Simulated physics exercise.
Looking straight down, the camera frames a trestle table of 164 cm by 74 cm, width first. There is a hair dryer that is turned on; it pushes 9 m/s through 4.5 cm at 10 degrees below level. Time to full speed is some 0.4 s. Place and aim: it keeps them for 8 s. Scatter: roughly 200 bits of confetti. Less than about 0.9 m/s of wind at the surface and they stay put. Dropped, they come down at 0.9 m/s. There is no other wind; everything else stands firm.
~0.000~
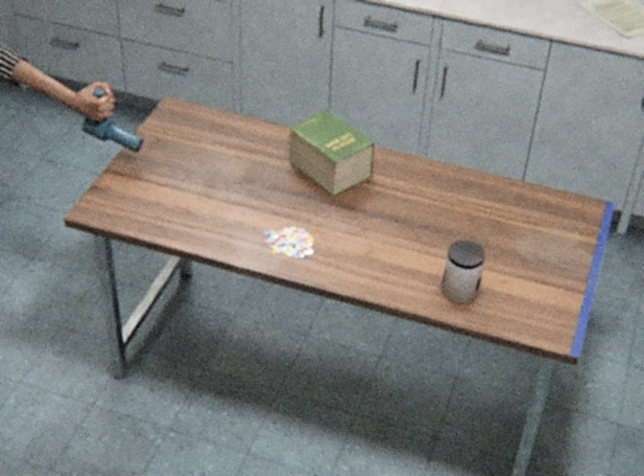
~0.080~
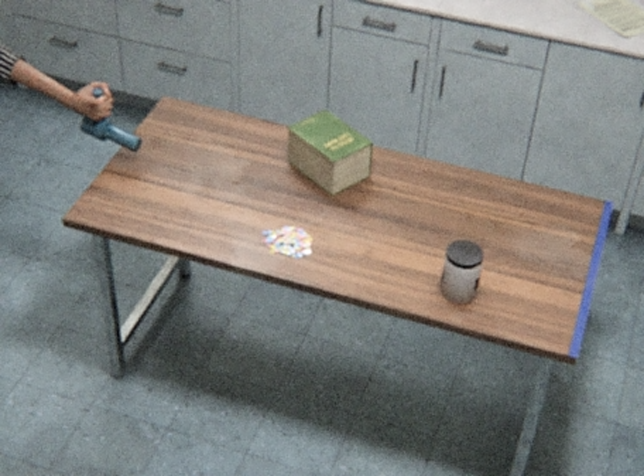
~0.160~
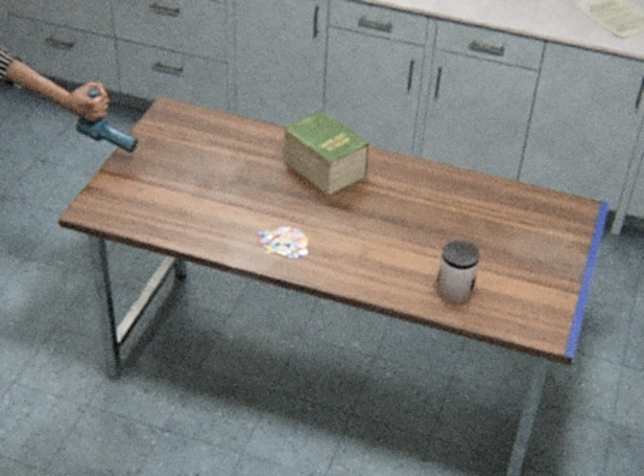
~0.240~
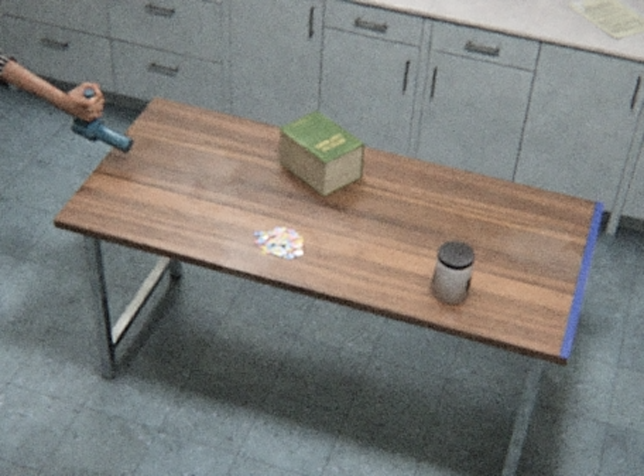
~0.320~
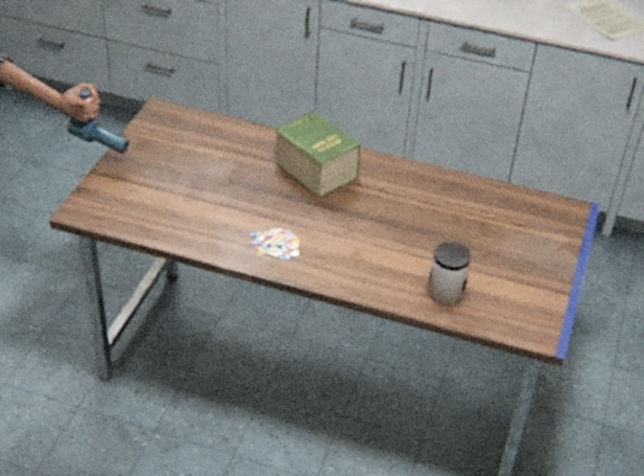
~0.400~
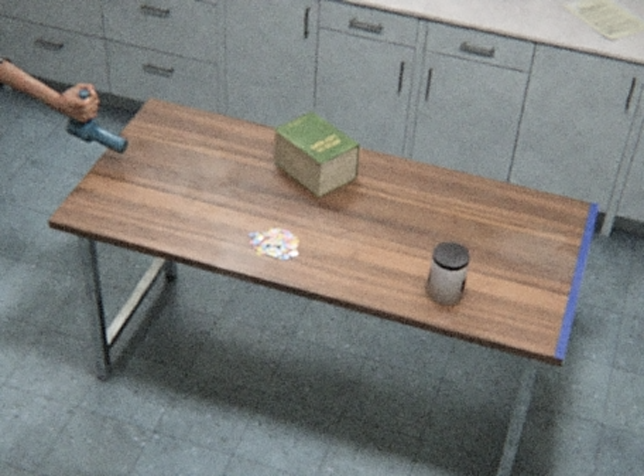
A hand holds a teal hair dryer at the left end of a wooden table, pointed toward a small patch of confetti, while the confetti, green book and dark-lidded jar stay still and the view shifts slightly.
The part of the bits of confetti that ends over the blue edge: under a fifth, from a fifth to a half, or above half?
Size: Not even a fifth.
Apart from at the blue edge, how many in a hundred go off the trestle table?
The figure is near 100 %.
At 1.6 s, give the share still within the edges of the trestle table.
Reading: About 4 %.
After 1.6 s, 8 % are on the move or not yet settled, 0 % are over the blue edge.
After 2.6 s, 4 % are on the move or not yet settled, 0 % are over the blue edge.
After 4.4 s, 2 % are on the move or not yet settled, 0 % are over the blue edge.
After 8.0 s, at the end, 2 % are over the blue edge.
